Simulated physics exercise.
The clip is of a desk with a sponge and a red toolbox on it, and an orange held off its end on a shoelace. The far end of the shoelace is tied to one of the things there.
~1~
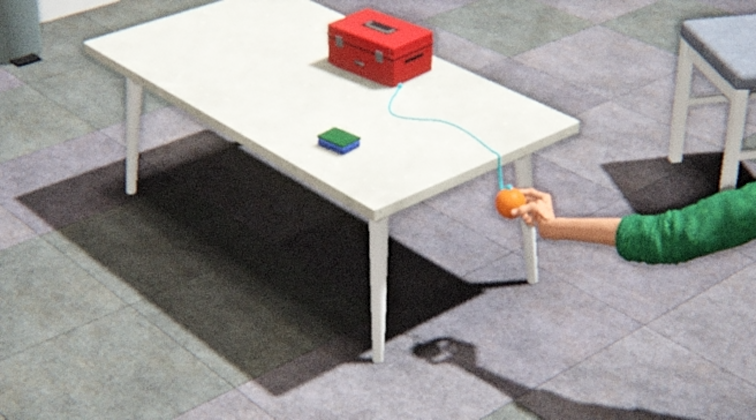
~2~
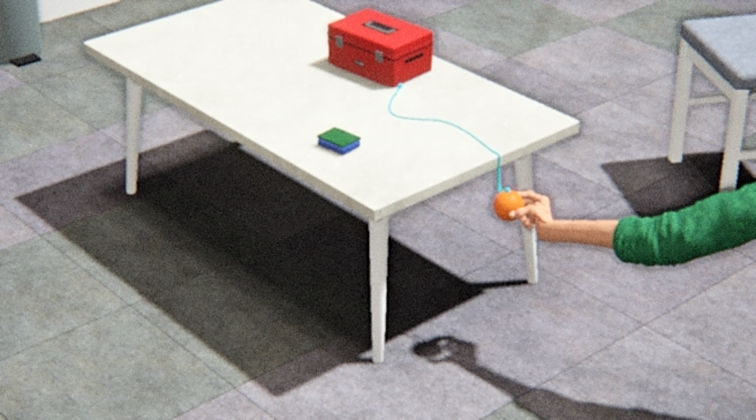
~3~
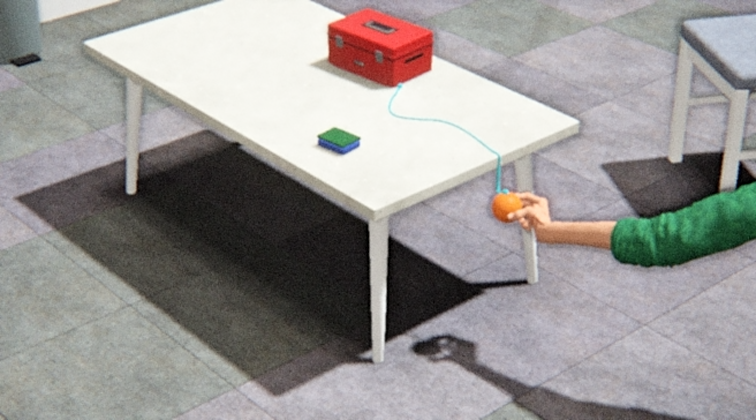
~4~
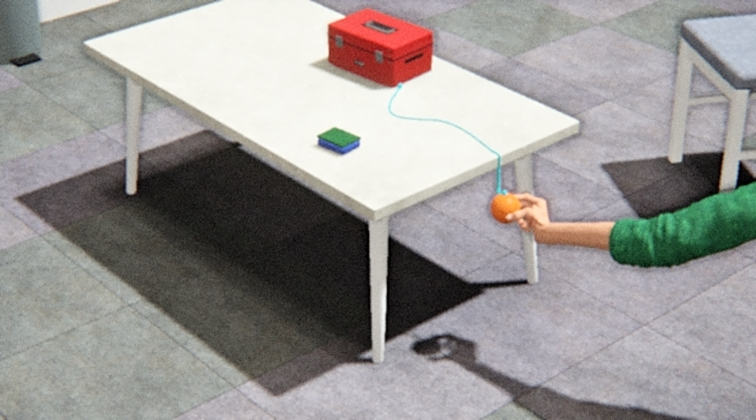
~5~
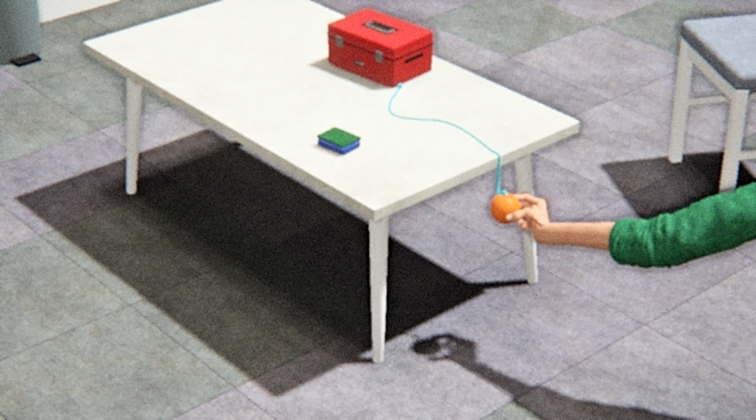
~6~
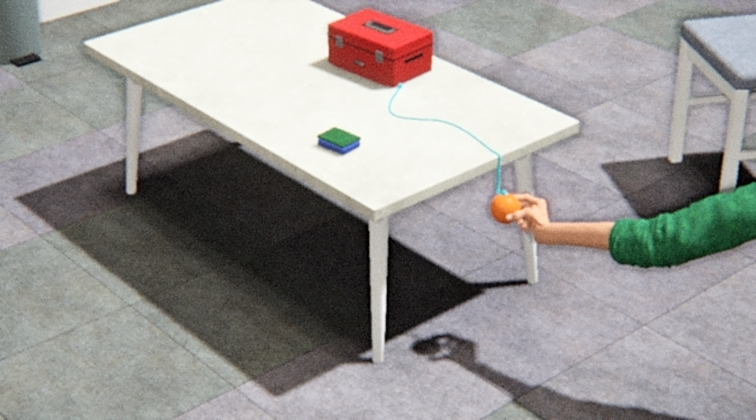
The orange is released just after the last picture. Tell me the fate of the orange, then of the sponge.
Outcome: The orange ends up dangling, the sponge keeps its place.
Then, 0.62 s on from there, orange off the ground near (492, 218); toolbox in place; sponge in place.
Then, 1.34 s on from there, orange off the ground near (498, 242); toolbox in place; sponge in place.
In the end, orange off the ground near (494, 224); toolbox in place; sponge in place. The orange swings from the edge and the sponge stays on top.
